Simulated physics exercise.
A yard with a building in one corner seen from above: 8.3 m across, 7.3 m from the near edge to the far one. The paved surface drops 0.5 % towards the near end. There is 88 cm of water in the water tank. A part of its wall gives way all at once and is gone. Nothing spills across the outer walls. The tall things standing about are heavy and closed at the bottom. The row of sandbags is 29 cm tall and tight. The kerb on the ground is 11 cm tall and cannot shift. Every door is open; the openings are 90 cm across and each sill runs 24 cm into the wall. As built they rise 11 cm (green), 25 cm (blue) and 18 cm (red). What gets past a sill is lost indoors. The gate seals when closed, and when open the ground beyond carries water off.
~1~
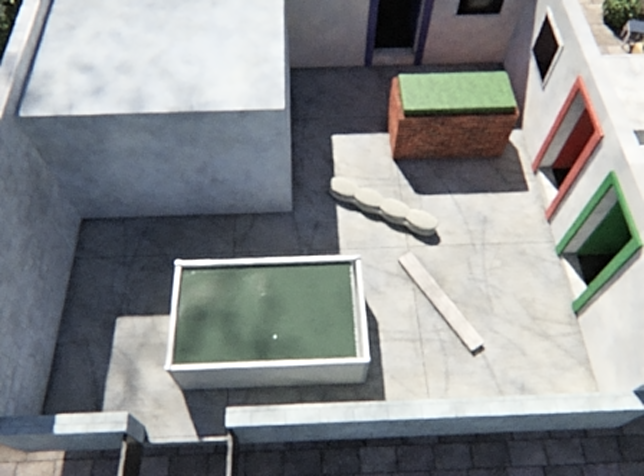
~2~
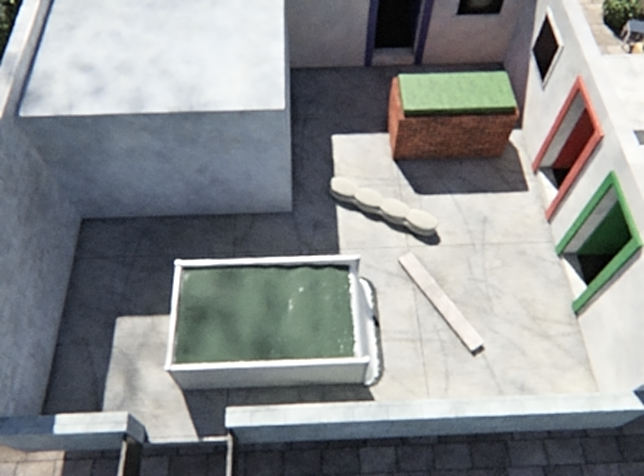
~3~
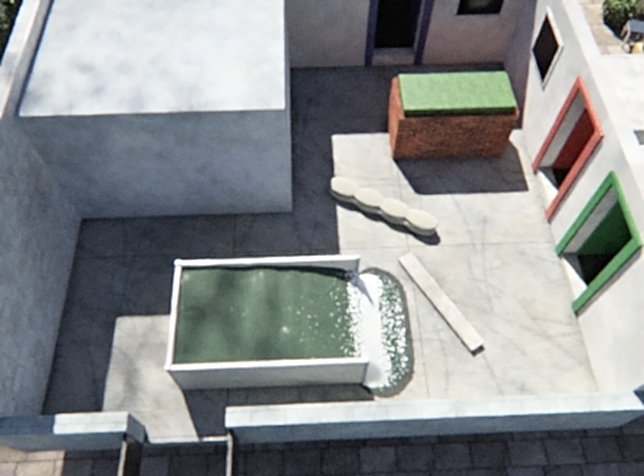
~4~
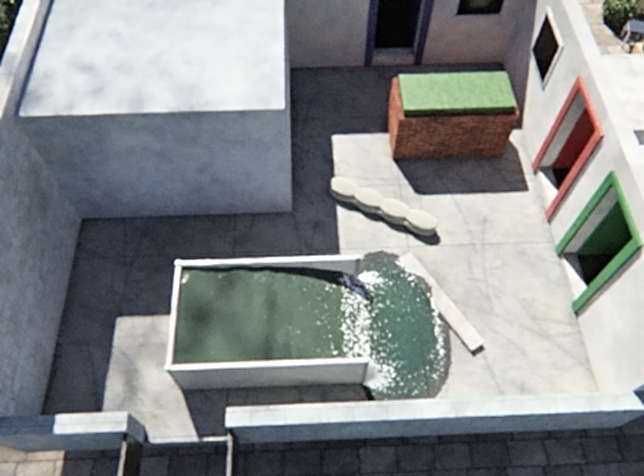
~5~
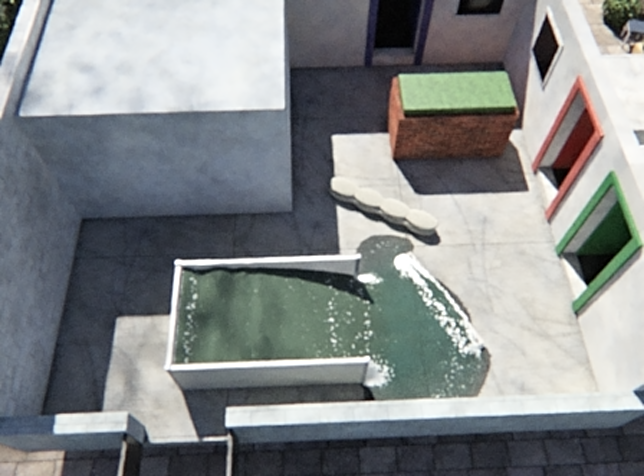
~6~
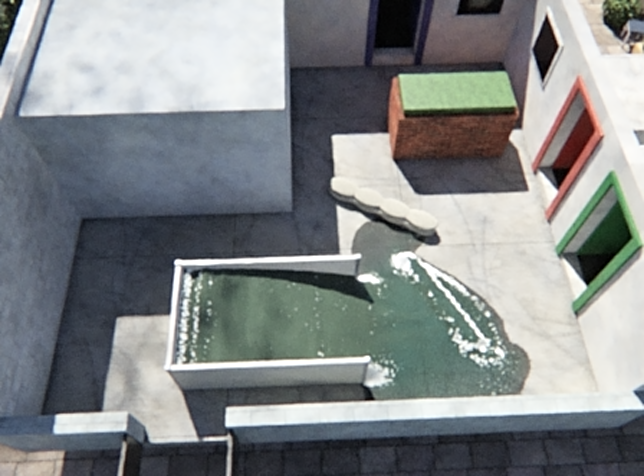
The footage shows a walled yard from above, where the right side of a rectangular water tank disappears and green, foaming water pours out, spreading rightward across the paving, around a narrow plank and up to a scalloped pale block.
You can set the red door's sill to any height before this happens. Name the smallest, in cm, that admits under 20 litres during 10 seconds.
At least 15 cm or so.
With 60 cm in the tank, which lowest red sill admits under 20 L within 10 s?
Then roughly 8.5 cm.
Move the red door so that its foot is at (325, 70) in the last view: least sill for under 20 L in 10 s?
Roughly 12.5 cm.
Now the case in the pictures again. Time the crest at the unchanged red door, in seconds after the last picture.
Near 2.4 s.
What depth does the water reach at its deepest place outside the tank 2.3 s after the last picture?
Up to some 42 cm.
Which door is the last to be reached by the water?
Last comes the blue one.
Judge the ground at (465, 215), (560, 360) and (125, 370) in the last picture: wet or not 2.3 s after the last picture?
In turn: Flooded, flooded, still dry.
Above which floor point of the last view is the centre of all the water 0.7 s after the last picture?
Around (362, 332).
Then, 0.7 s after the last picture water covers 25 % of the floor, deepest (64 cm) near (603, 406); it has not reached the red door.
Then, 2.3 s after the last picture water covers 45 % of the floor, deepest (42 cm) near (514, 386); 21 cm at the red door, 3 litres in over its 18 cm sill.
Then, 9.3 s after the last picture water covers 90 % of the floor, deepest (18 cm) near (374, 194); 9 cm at the red door, 8 litres in over its 18 cm sill.
At the red door as built, the water peaked near 21 cm, 2.3 s after the last picture.
With a sill of 13 cm, 33 litres would have come in within the 10 s; with 17.5 cm, 9 litres. So under 20 litres takes about 15 cm.
